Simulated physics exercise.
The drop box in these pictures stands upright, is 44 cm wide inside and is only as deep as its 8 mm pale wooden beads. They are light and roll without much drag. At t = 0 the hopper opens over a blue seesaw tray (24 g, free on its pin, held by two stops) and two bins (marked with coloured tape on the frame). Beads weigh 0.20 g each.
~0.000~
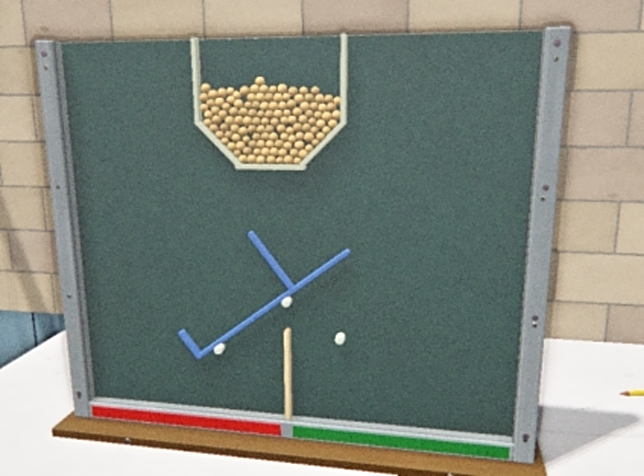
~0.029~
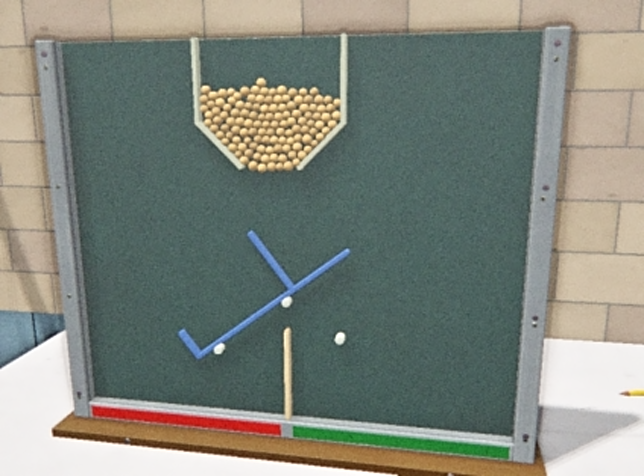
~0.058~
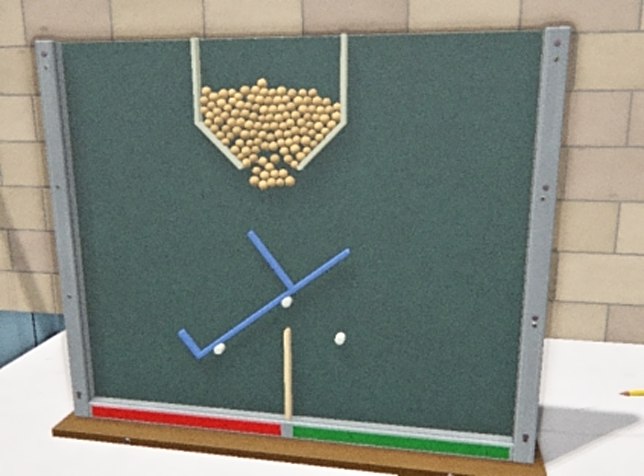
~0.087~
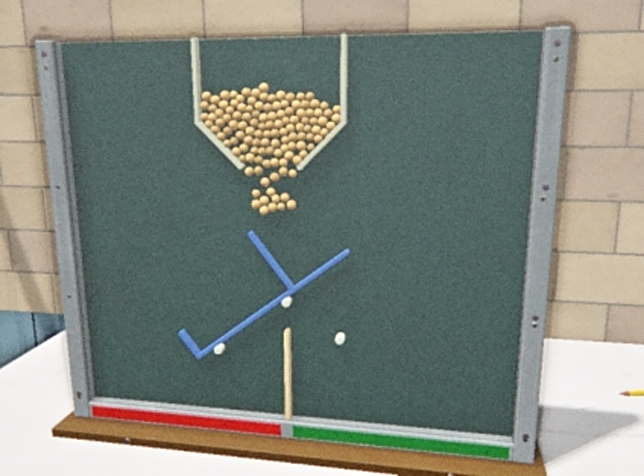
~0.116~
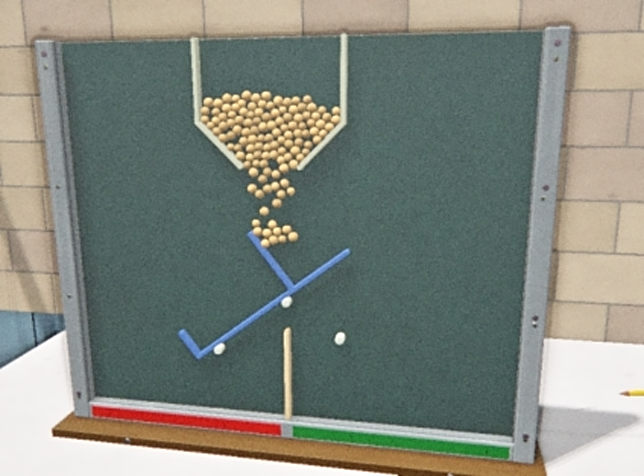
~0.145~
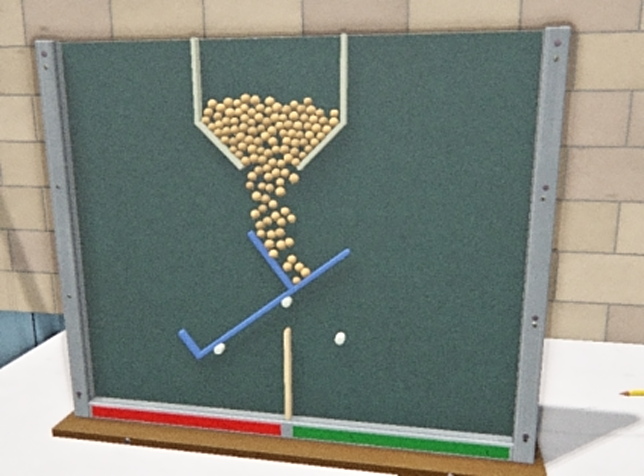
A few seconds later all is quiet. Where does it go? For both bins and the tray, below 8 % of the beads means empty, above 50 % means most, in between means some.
Green bin some, red bin some, tray most.
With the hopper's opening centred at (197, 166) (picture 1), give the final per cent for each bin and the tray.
Green bin: 0; red bin: 55; tray: 45.
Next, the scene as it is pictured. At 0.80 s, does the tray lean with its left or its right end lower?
Its left end is down.
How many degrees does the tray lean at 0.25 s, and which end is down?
Some 35° with the left end low.
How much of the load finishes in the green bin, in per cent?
Some 20 per cent.
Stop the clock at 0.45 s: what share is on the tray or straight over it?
Some 90 per cent.
After 0.25 s 55 % have left the hopper; tray left end down 37°; on or over it 55 %, past it to the left 0 %, to the right 0 %.
After 0.45 s 100 % have left the hopper; tray left end down 37°; on or over it 90 %, past it to the left 0 %, to the right 5 %.
After 0.80 s 100 % have left the hopper; tray left end down 37°; on or over it 75 %, past it to the left 10 %, to the right 15 %.
At rest by 2.0 s, green bin 20 %, red bin 15 %, tray 65 %; tray left end down 37°.
